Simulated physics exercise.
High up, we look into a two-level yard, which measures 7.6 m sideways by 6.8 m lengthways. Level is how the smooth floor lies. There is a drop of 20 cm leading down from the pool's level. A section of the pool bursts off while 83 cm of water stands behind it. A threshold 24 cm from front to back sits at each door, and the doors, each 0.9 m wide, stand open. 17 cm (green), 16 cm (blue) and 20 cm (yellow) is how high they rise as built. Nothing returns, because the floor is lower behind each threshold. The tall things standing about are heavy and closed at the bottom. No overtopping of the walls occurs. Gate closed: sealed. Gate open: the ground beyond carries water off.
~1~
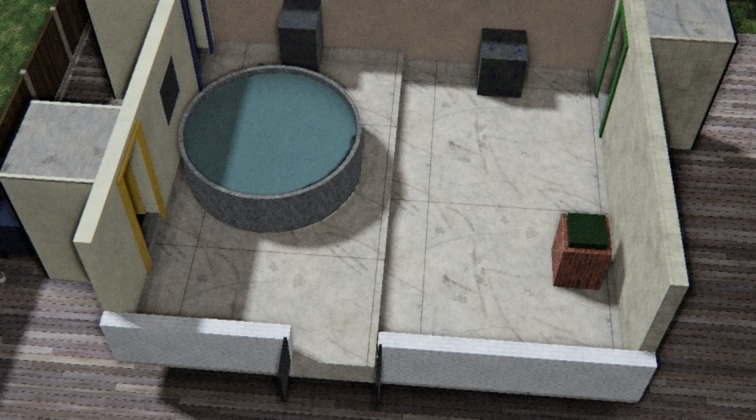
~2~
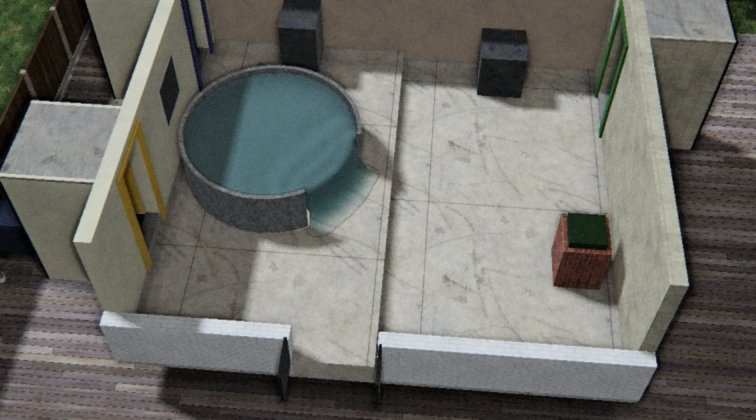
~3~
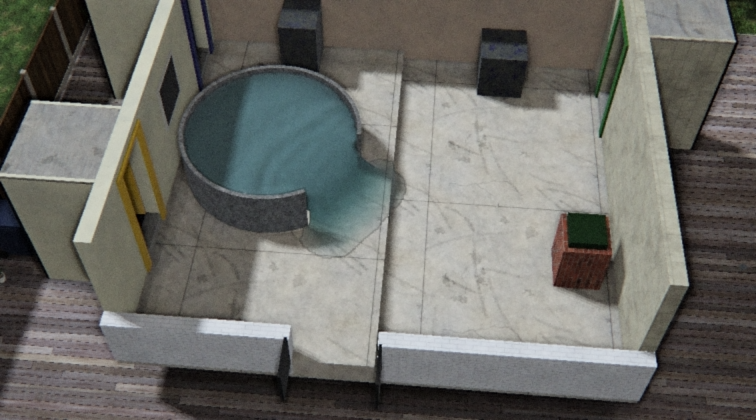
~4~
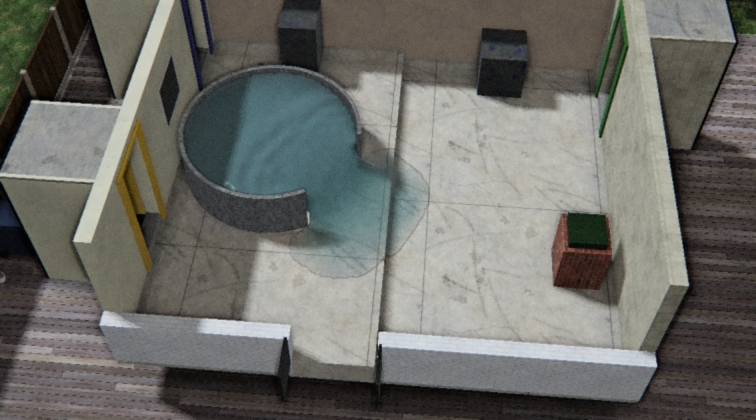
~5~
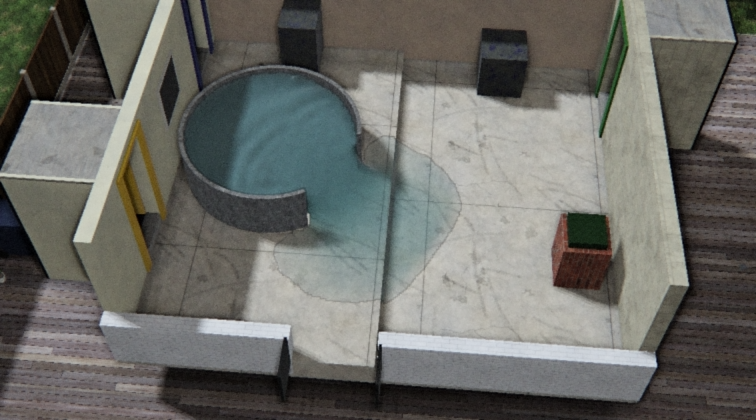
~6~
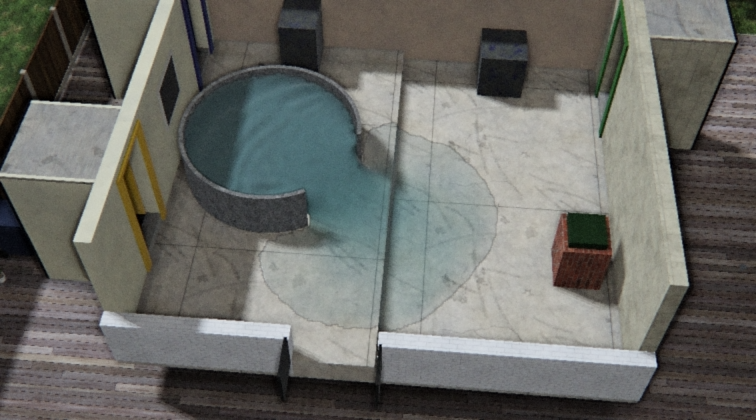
Water pours from a round grey pool through a gap that opens in its lower right side, in a pale walled yard seen from high above by a still camera. The pool stands at left near a yellow-framed door, with dark blocks behind, a green-framed door at upper right and a brick planter below it. The shallow sheet fans out across the floor, crossing the central step toward the right and front.
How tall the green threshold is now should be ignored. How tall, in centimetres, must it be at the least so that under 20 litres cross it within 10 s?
23 cm.
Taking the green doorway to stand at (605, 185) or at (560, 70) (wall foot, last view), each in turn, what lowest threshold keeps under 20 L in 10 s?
First place around 20 cm, second around 26 cm.
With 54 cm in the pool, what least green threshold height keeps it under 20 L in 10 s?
The step would need to be some 12.0 cm high.
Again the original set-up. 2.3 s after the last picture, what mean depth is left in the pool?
39 cm, roughly.
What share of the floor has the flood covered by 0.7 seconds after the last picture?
45 %.
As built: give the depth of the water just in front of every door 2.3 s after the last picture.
In cm - green: 9, blue: 0, yellow: 0.
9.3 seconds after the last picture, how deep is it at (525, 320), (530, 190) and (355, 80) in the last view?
First 18, then 18, then 2 cm.
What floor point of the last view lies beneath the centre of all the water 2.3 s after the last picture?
The water is centred around (400, 222) in the last picture's pixels.
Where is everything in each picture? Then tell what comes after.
In the first picture, still water, 83 cm deep, in the pool at (271, 131); the green door at (610, 76) is dry.
In the second picture, the gap is at (341, 189), the front 0.3 m out at (375, 176); the back of the pool holds 83 cm.
In the third picture, the front is at (401, 193), 0.8 m from the gap at (342, 191); 1.6 m2 of floor is wet, 83 cm left at the back.
In the fourth picture, water pours out at (342, 192) and has run 1.3 m, to (361, 272); about 10 cm deep outside, 83 cm at the back.
In the fifth picture, the gap is at (342, 192), the front 1.9 m out at (389, 297); the back of the pool holds 83 cm.
In the sixth picture, water pours out at (342, 192) and has run 2.5 m, to (482, 252); about 5 cm deep outside, 82 cm at the back; 2.9 m in a straight line remain to the green door at (610, 76).
Then, 0.7 s after the last picture water covers 45 % of the floor, deepest (44 cm) near (348, 201); it has not reached the green door.
Then, 2.3 s after the last picture water covers 50 % of the floor, deepest (63 cm) near (612, 261); 9 cm at the green door, 0 litres in over its 17 cm threshold.
Then, 9.3 s after the last picture water covers 70 % of the floor, deepest (26 cm) near (475, 73); 23 cm at the green door, 92 litres in over its 17 cm threshold.
At the green door as built, the water peaked near 26 cm, 6.7 s after the last picture.
Run again over the same 10 s with other heights there, 46 litres in over 20.5 cm, 3 litres over 28 cm. The limit of 20 litres is kept from about 23 cm up.
